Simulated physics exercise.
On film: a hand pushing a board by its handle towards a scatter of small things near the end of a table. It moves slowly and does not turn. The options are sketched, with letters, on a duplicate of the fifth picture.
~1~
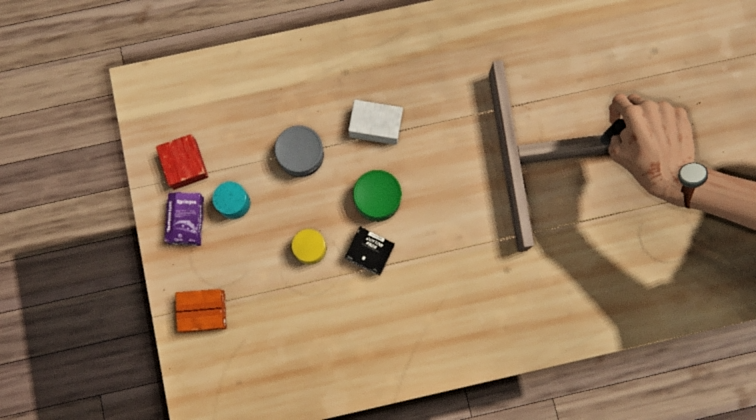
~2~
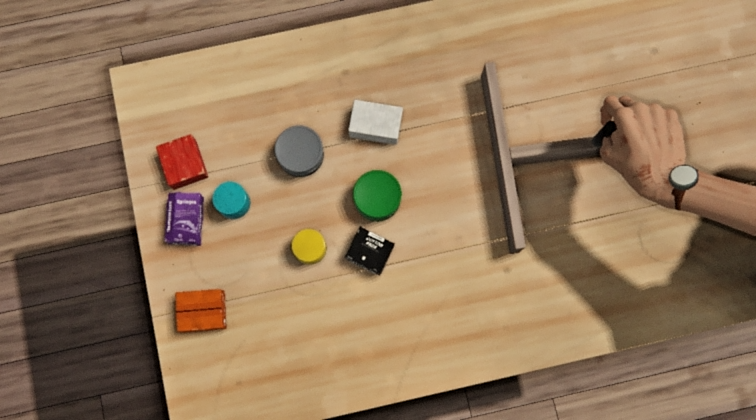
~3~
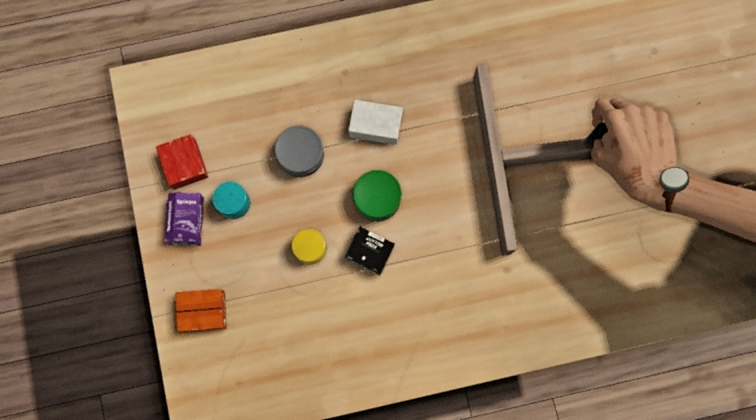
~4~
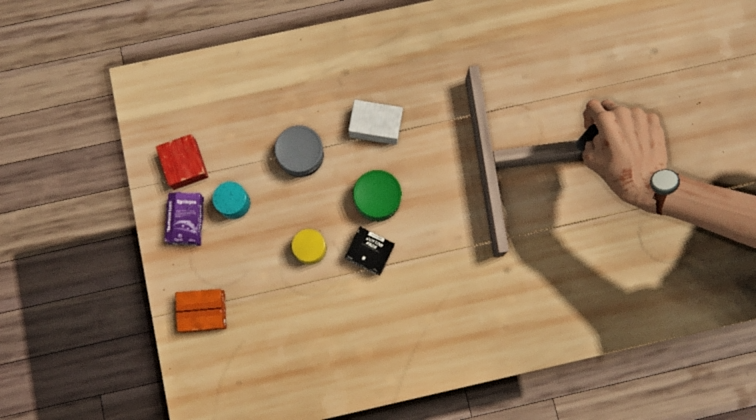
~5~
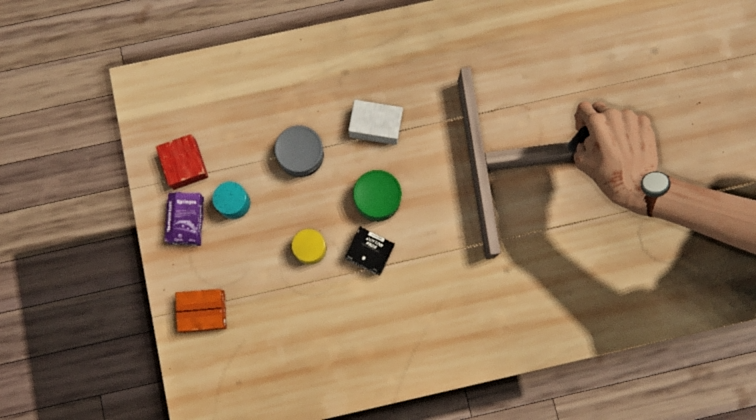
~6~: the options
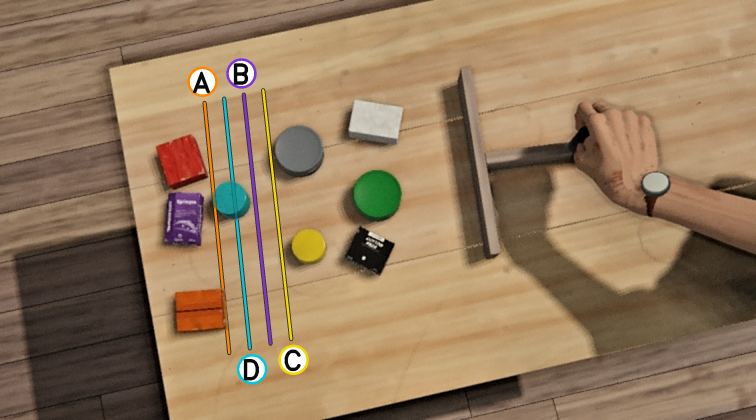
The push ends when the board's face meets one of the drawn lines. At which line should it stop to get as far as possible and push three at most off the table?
As far as mark A.
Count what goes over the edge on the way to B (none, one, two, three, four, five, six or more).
In all, none.
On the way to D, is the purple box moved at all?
Yes.
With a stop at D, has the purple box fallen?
No.
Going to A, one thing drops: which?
The red block goes over.
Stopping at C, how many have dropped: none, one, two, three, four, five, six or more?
In all, none.
On the marked copy, A at (217, 224); B at (257, 215); C at (277, 211); D at (237, 220).
Taking A. A third of the way, board (385, 180); white block (347, 136); black box (362, 253).
Two thirds of the way, board (289, 201); red block (165, 161); grey tub (207, 166).
When it is over, board (215, 217); red block over the edge; purple box (136, 233); one fallen.
As for the rest, B is within the limit but short; C is within the limit but short; D is within the limit but short.
